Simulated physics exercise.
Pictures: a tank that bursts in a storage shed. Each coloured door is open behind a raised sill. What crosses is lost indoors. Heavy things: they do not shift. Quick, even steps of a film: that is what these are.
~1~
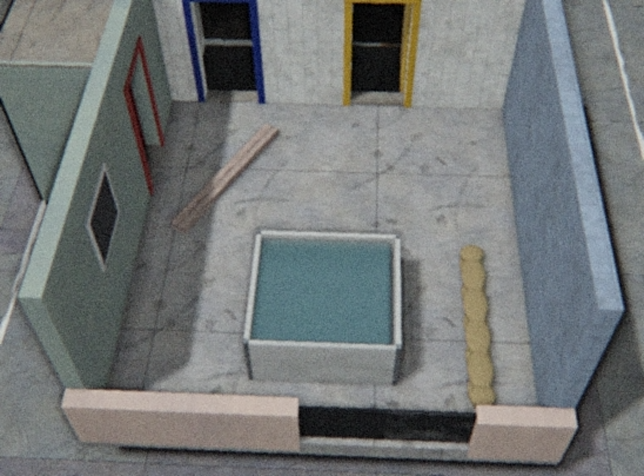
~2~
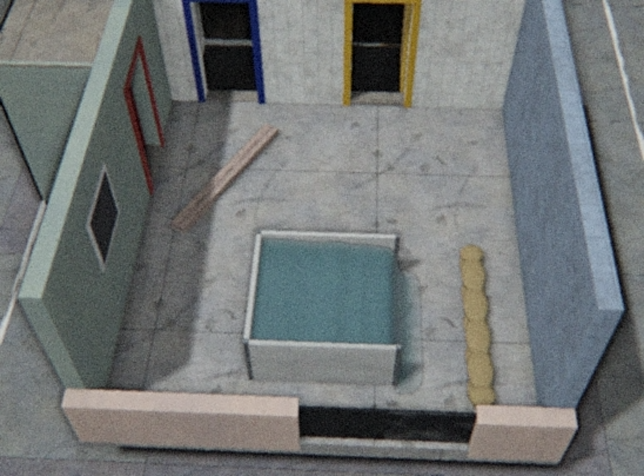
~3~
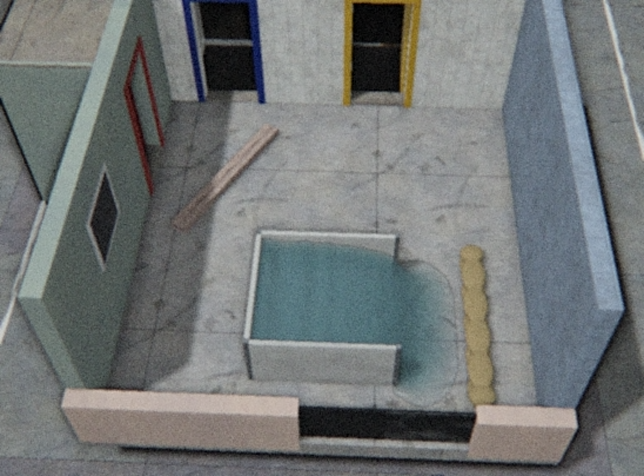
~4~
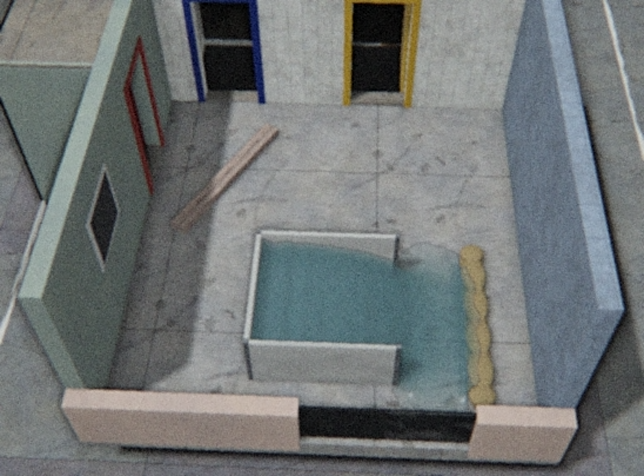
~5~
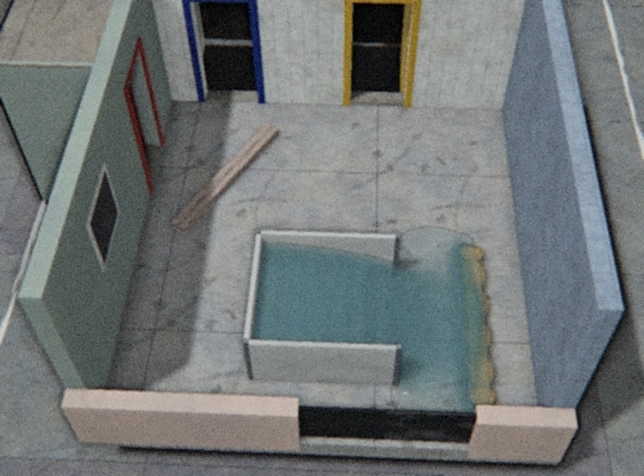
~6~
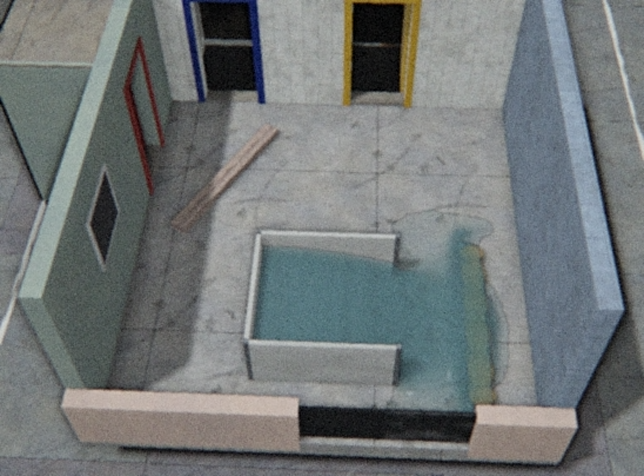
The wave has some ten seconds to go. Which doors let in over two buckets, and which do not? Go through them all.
In order: The yellow door sees more than two pails. The red door sees more than two pails. The blue door sees more than two pails.
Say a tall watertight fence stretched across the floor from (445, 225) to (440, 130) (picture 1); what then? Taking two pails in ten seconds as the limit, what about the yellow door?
Yellow: Below the mark.
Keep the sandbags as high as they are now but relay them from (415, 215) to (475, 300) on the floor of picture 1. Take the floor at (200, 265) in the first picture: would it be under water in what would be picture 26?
There: Dry.
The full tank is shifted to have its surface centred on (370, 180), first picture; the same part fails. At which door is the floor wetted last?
Answer: The red door.
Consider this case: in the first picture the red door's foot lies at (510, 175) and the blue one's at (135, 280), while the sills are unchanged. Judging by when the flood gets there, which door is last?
Result: The one in blue.
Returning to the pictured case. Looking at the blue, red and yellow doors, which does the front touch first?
That's the yellow door.
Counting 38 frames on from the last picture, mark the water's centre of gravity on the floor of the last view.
The balance point is around (336, 233).
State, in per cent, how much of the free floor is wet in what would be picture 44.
Around 90 percent.
A moment on, water covers 30 % of the floor; the yellow door not reached, the red door not reached, the blue door not reached.
Next, water covers 45 % of the floor; the yellow door wet at the sill, nothing in, the red door not reached, the blue door not reached.
Then, water covers 60 % of the floor; the yellow door under two buckets in, the red door not reached, the blue door not reached.
Later, water covers 90 % of the floor; the yellow door over two buckets in, the red door under two buckets in, the blue door over two buckets in.
In the end, water covers 95 % of the floor; the yellow door over two buckets in, the red door over two buckets in, the blue door far over two buckets in.
